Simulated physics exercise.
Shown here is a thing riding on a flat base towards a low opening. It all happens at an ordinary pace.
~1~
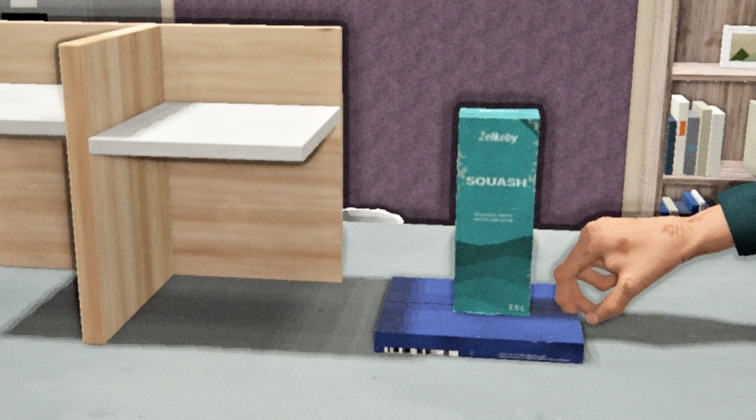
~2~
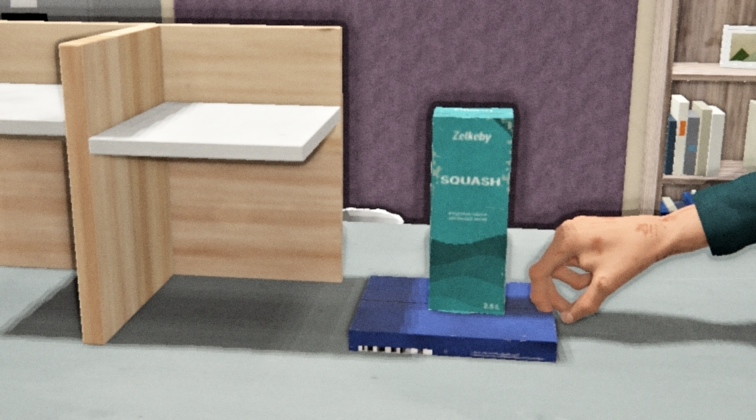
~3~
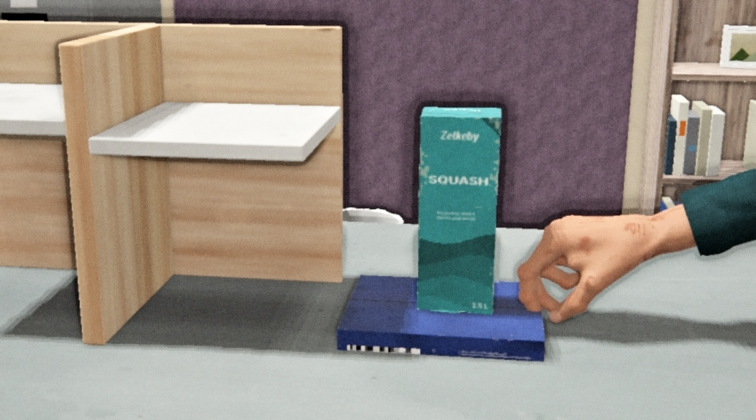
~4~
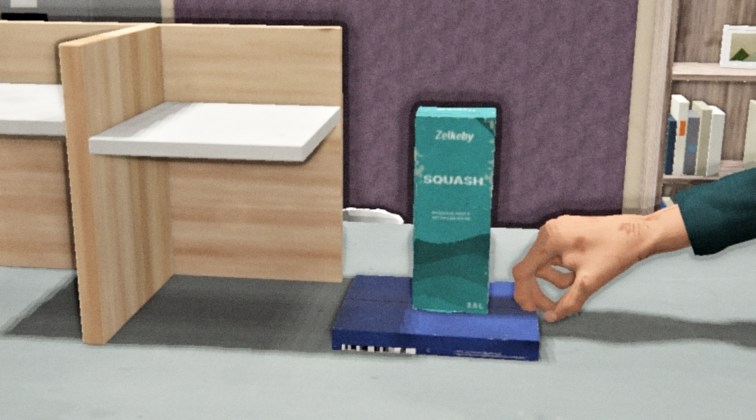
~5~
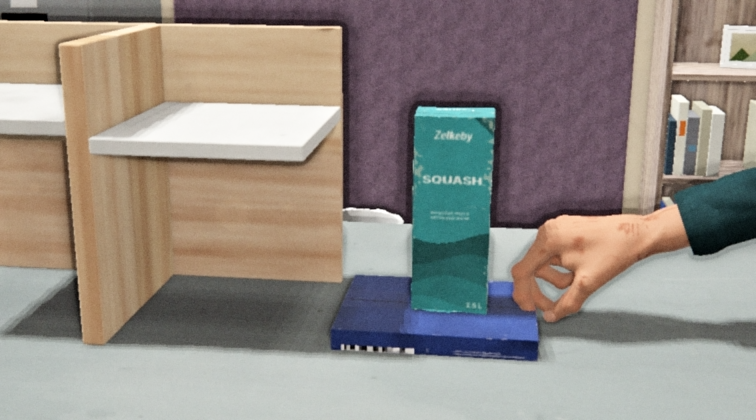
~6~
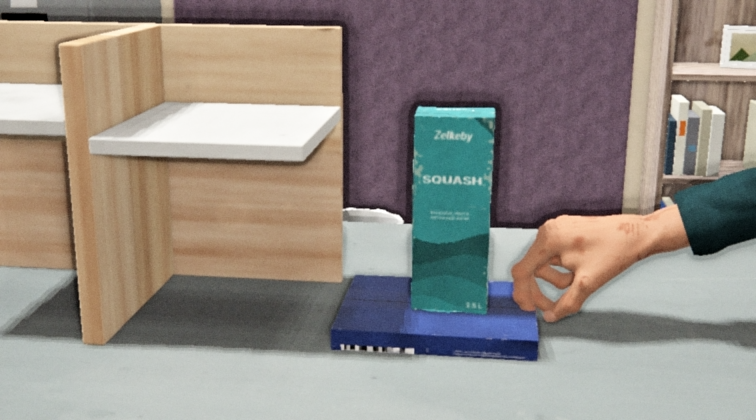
In this clip, a hand slides a blue box with a turquoise carton standing on it a short way left towards a wooden unit with a white shelf, slowing until the hand, box and carton are still.
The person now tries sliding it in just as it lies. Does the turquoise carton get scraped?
Yes, bumps the top.
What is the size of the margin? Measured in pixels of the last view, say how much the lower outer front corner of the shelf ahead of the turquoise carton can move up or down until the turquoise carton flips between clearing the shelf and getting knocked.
It needs a shift of 32 pixels in the upward direction.
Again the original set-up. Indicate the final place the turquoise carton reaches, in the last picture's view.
When everything stops, it's near (405, 276).
Then, 1.50 s on from there, turquoise carton turned 25° from its first pose near (339, 200).
In the end, the turquoise carton strikes the shelf, near (405, 276).
